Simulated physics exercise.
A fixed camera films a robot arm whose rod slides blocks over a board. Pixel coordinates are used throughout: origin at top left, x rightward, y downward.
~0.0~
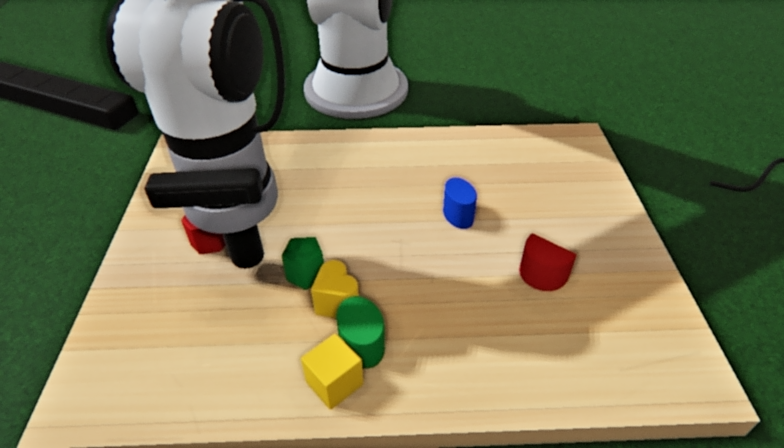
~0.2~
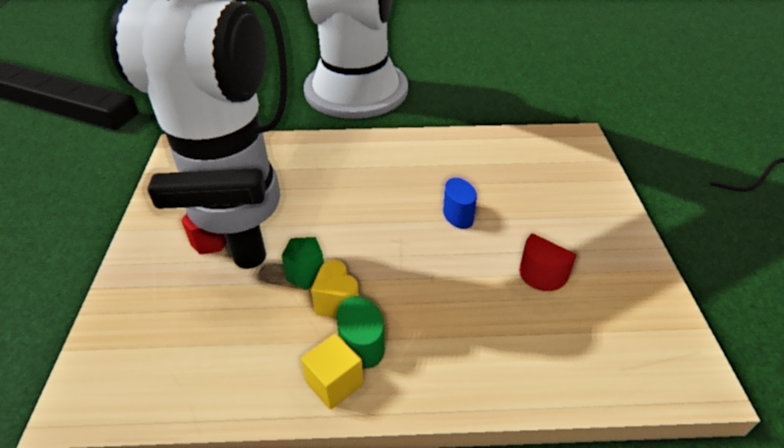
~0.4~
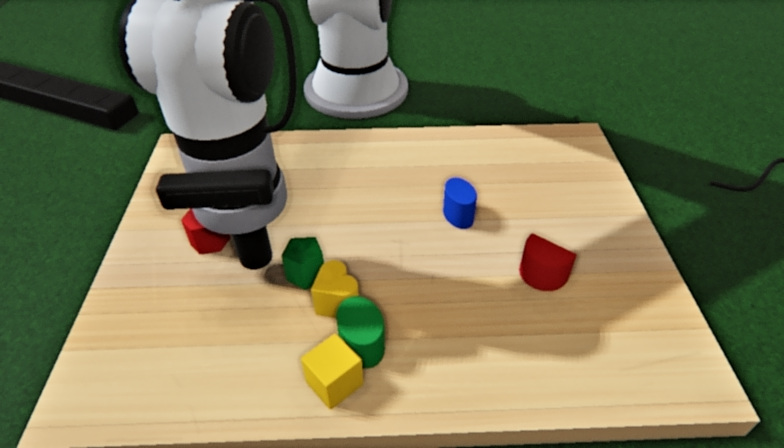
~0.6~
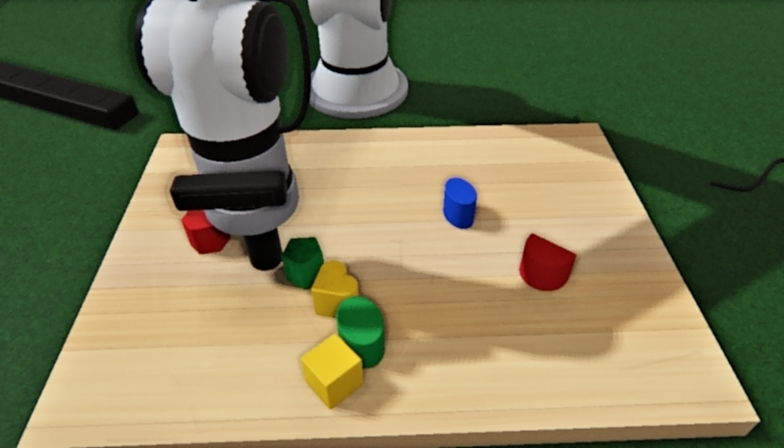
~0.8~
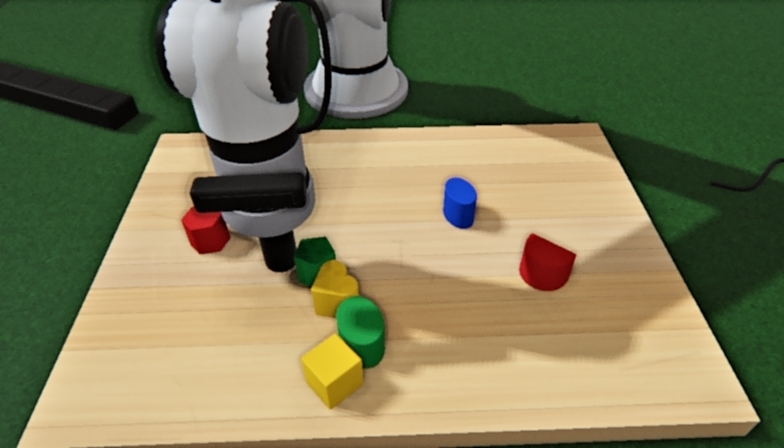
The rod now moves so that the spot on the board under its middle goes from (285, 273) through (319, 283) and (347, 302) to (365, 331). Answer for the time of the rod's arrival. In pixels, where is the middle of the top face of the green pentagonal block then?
Its top centre is at about (358, 246).
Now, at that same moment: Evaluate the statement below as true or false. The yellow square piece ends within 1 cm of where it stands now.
Answer: True.
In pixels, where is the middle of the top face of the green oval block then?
(378, 346)
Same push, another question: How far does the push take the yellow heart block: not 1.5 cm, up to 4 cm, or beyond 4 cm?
Once the path ends, it will sit over 4 cm from where it is now.
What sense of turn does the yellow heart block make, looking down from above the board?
Against the clock.
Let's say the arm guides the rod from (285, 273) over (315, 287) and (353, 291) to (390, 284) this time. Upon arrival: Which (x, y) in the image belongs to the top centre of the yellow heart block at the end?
I predict (401, 285).
What follows on the original path. One third of the way, rod (318, 271); green pentagonal block (349, 246), turned 45° anticlockwise; yellow heart block (350, 277), turned 40° clockwise.
Two thirds of the way, rod (346, 290); green pentagonal block (358, 246), turned 60° anticlockwise; yellow heart block (378, 287); green oval block (366, 327), turned 15° clockwise.
At the end, rod (364, 320); green pentagonal block (358, 246), turned 60° anticlockwise; yellow square piece not moved; yellow heart block (401, 298), turned 30° anticlockwise; green oval block (378, 346), turned 15° clockwise.
